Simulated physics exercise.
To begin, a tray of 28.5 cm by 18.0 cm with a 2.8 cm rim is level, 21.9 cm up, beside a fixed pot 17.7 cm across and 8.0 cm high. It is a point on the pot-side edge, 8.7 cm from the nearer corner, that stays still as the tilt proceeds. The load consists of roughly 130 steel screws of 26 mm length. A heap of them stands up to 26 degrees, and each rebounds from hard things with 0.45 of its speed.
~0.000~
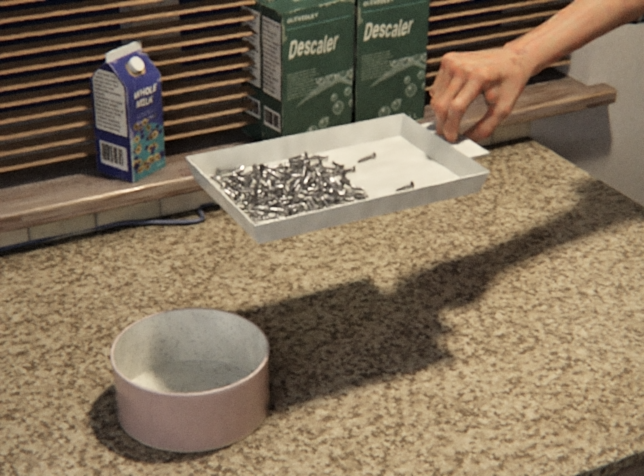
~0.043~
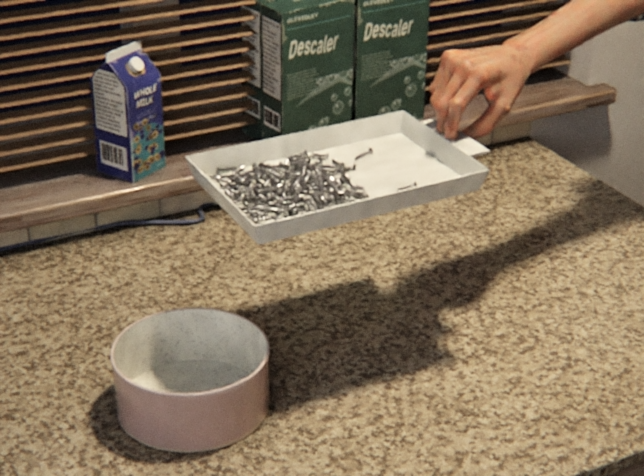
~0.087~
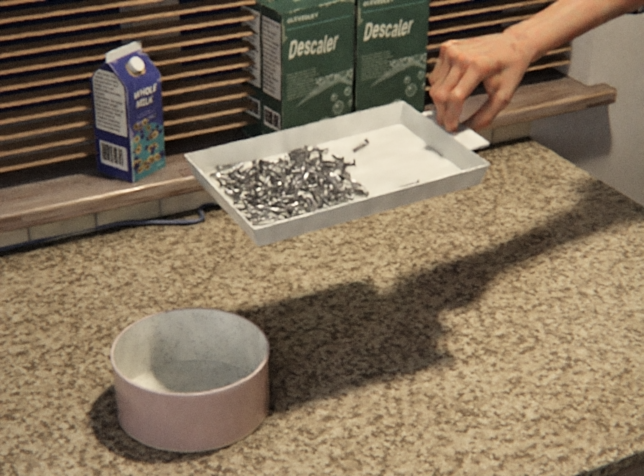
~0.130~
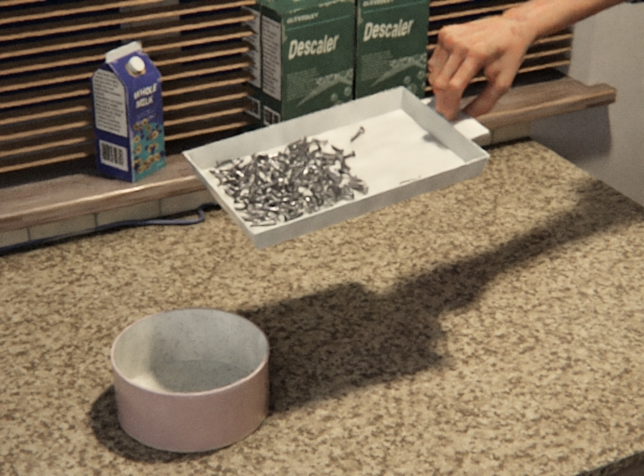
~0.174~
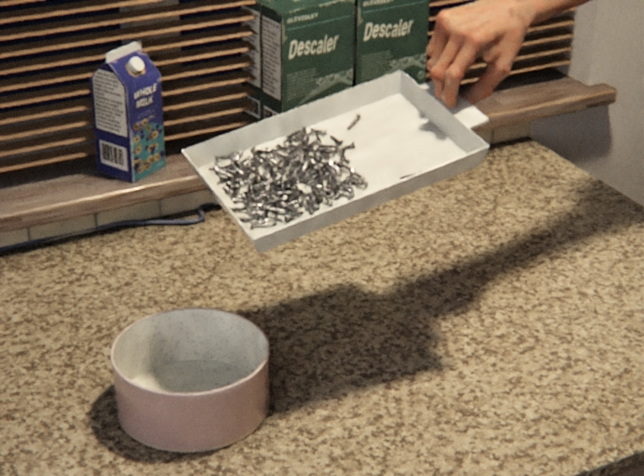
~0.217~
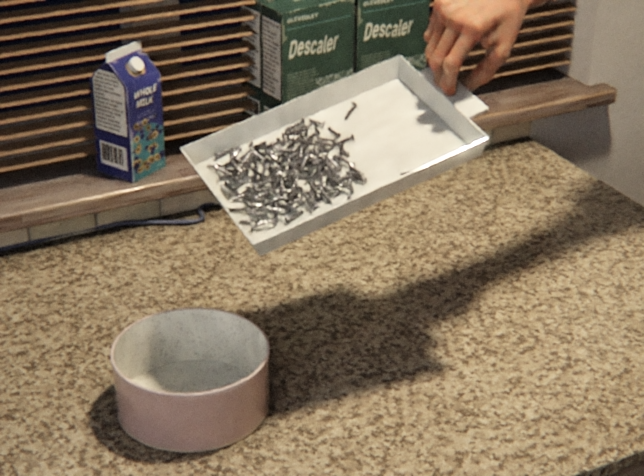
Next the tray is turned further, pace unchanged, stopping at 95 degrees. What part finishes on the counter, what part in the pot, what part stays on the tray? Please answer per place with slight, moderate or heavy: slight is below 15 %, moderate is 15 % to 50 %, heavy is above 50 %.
Per place: Counter moderate, pot heavy, tray slight.
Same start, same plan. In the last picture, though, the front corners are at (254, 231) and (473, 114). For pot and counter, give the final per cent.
Per cent by place - pot 100, counter 0.
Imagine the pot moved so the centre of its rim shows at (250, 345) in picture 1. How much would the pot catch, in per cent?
About 100 per cent.
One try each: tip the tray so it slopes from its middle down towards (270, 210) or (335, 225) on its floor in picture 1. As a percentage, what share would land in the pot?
Roughly 90 per cent on the first try and 40 per cent on the second.
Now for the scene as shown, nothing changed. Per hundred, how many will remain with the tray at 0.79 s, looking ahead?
Roughly 80 percent of the load, I'd say.
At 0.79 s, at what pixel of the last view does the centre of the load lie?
Approx. (258, 255).
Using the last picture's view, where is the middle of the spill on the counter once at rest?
About (301, 417).
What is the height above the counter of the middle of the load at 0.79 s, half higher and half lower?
Roughly 20 centimetres, give or take.
After 0.56 s, tilt 55 degrees; the tray holds 100 %, the pot 0 %.
Then, at 0.79 s, tilt 81 degrees; the tray holds 80 %, the pot 5 %.
After 1.13 s, tilt 95 degrees; the tray holds 0 %, the pot 70 %.
In the end, at 2.0 s, counter 30 %, pot 70 %, tray 0 %.
